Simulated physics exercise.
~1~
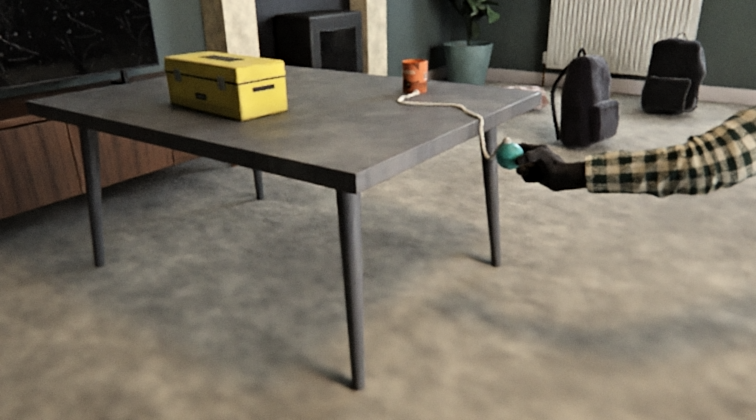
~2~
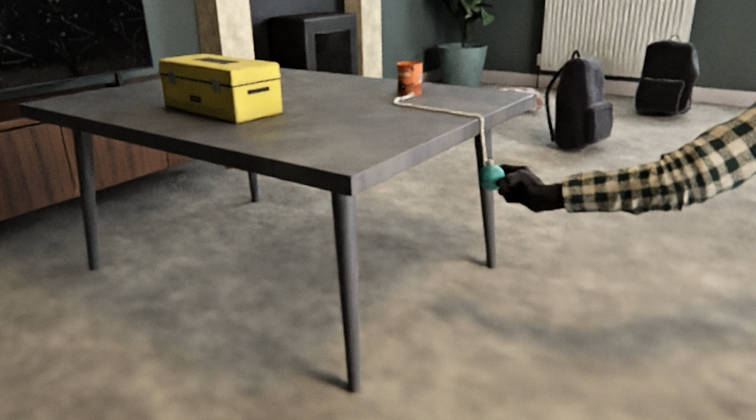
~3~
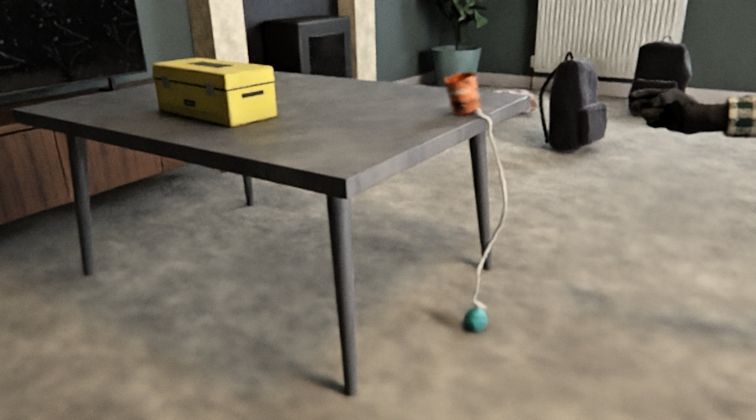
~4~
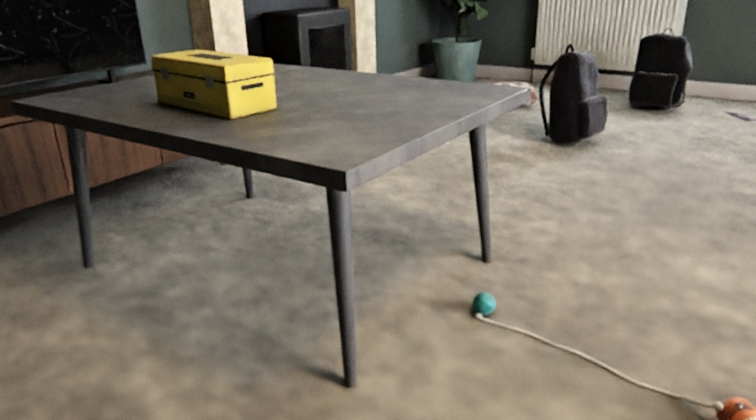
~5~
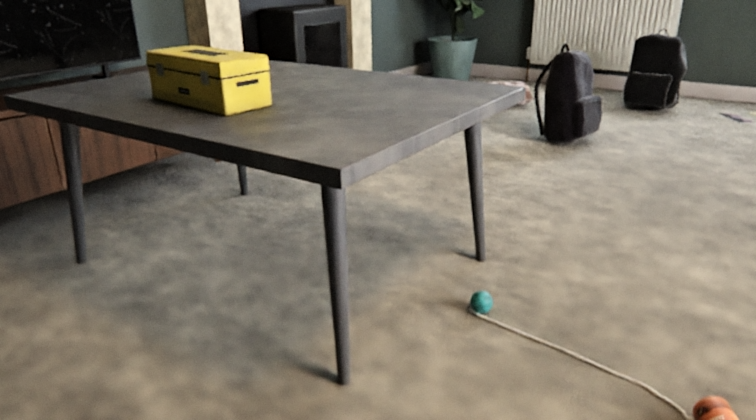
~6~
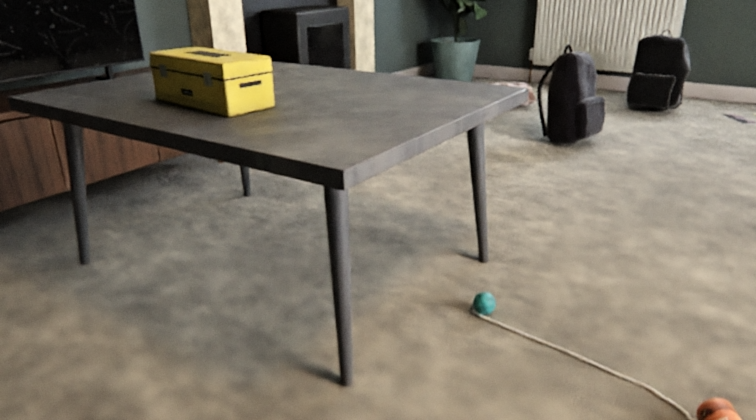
A hand in a checked sleeve held a turquoise ball corded to an orange cup on a table, lowered it slightly and let go; the ball dropped to the floor, and the cup was dragged off after it, while the yellow toolbox stayed put.
